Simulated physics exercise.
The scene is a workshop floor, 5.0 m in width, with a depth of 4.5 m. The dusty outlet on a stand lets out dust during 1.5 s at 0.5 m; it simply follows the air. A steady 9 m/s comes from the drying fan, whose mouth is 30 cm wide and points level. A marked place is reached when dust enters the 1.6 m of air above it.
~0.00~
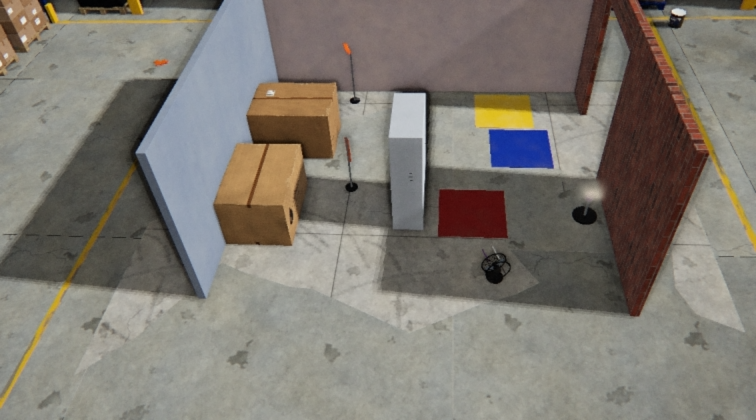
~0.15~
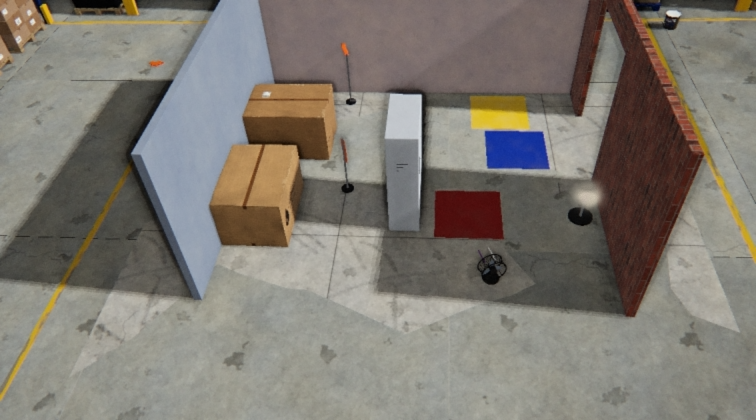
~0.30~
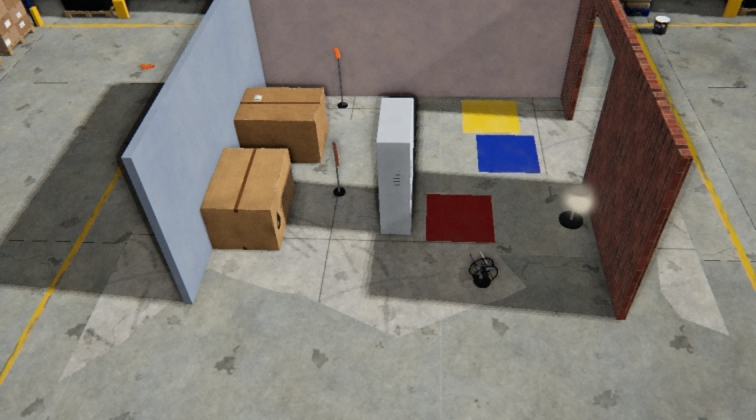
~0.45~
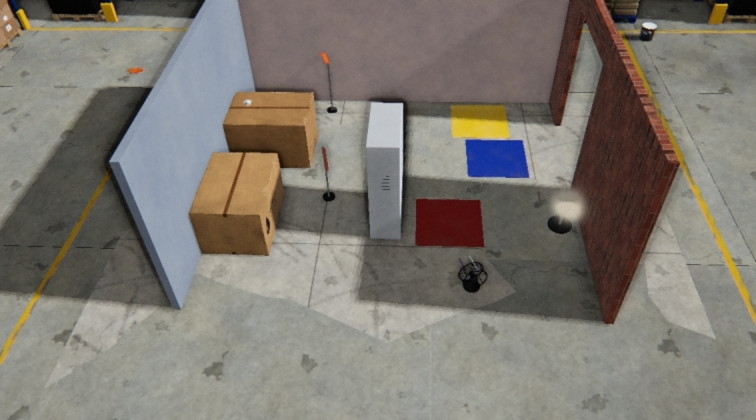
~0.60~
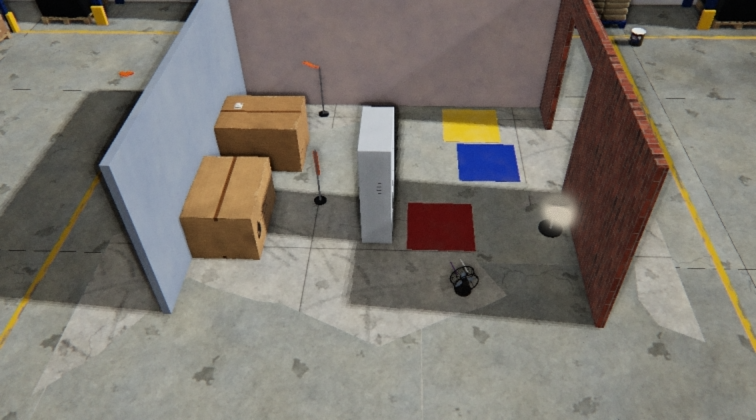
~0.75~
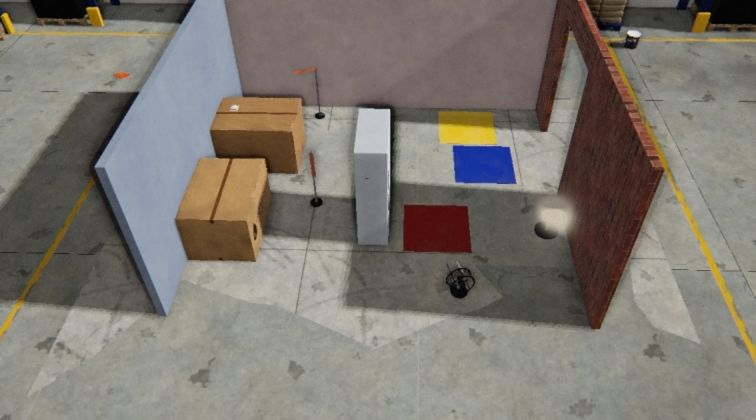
On a workshop floor with large cartons and coloured mats, a pale puff of dust grew over a stand by the brick wall, while the far orange ribbon swung out leftward and the view drifted slightly.
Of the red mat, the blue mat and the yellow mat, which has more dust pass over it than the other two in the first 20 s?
Most passes over red.
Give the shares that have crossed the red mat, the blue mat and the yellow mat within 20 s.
Roughly 100 % red, 10 % blue, 20 % yellow.
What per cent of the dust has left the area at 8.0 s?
About 10 %.
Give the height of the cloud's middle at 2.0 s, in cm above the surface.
Roughly 50 cm up.
By 2.0 s, 0 % has passed over the yellow mat, 0 % over the red mat and 0 % over the blue mat; 0 % has left the area, and the middle of the rest is near (558, 224).
By 4.0 s, 0 % has passed over the yellow mat, 5 % over the red mat and 0 % over the blue mat; 0 % has left the area, and the middle of the rest is near (542, 254).
By 8.0 s, 11 % has passed over the yellow mat, 75 % over the red mat and 4 % over the blue mat; 11 % has left the area, and the middle of the rest is near (462, 130).
By 20.0 s, 21 % has passed over the yellow mat, 96 % over the red mat and 9 % over the blue mat; 68 % has left the area, and the middle of the rest is near (389, 185).
